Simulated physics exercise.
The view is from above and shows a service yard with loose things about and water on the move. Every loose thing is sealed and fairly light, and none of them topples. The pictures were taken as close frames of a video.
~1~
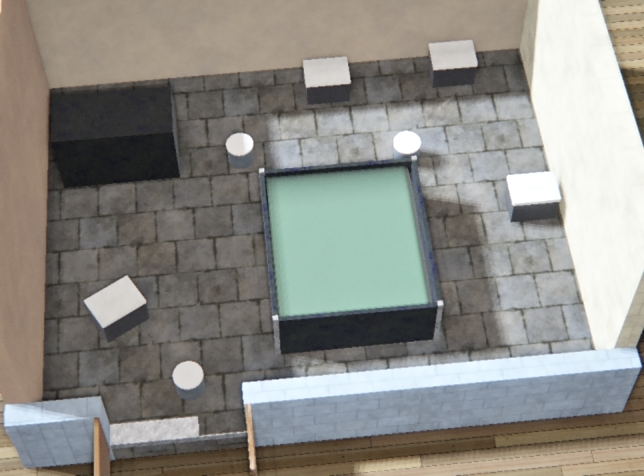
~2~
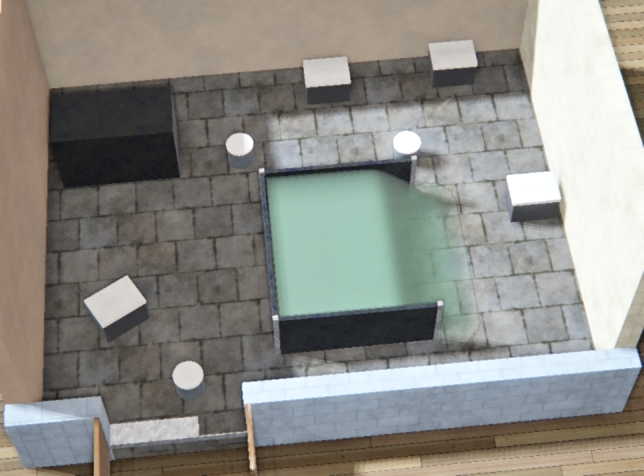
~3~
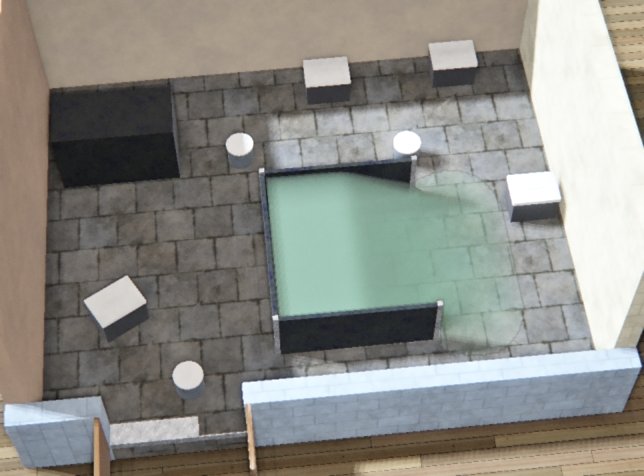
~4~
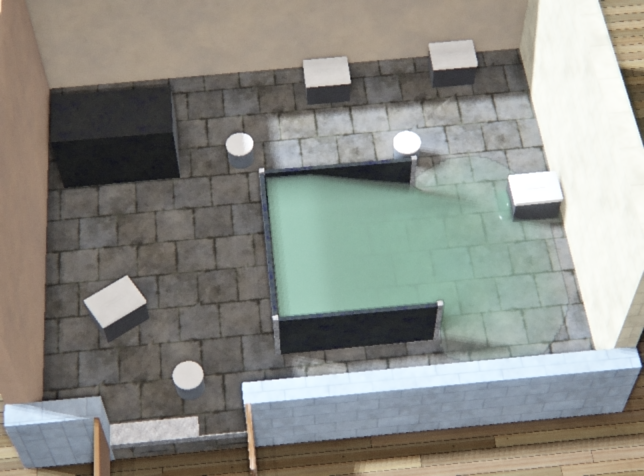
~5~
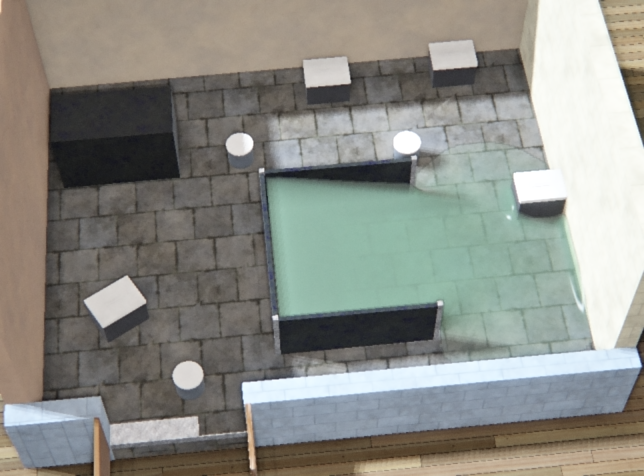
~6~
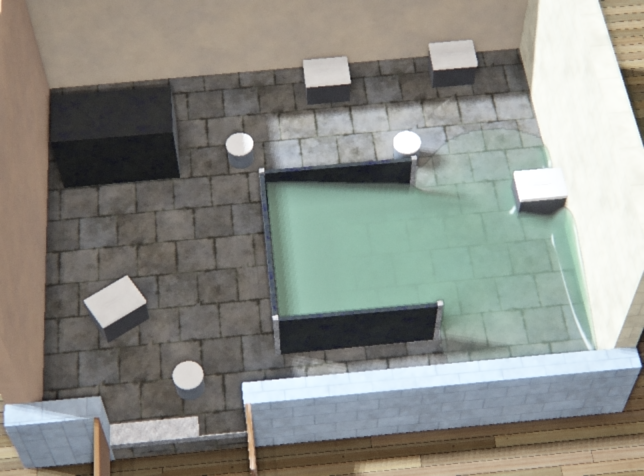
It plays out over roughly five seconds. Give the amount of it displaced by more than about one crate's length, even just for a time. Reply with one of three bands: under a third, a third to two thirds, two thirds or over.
Two thirds or over.
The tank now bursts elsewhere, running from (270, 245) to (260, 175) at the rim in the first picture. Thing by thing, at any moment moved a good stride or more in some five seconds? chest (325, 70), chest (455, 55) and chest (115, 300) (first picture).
In turn: Short of that, less than that, that far or more.
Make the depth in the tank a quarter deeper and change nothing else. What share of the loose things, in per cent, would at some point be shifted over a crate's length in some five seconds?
90 in a hundred, or close to it.
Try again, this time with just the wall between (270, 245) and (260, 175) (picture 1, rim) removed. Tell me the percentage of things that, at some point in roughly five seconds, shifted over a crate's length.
Near 30 in a hundred.
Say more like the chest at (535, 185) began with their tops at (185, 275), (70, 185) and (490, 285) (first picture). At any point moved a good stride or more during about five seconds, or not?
Taking them one at a time: Falls short; falls short; goes the distance.
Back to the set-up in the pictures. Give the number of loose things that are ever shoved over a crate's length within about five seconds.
You get 5.
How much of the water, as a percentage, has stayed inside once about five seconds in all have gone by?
Near 98 in a hundred.
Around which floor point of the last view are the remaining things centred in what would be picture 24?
Somewhere near (257, 183) in the last view.
A moment on, 0 of 7 are well off their spots; 1 afloat.
Next, 1 of 7 are well off their spots; 1 afloat.
Later, 4 of 7 are well off their spots; 1 afloat.
In the end, 5 of 7 are well off their spots, and 5 have been at some point; 3 afloat.
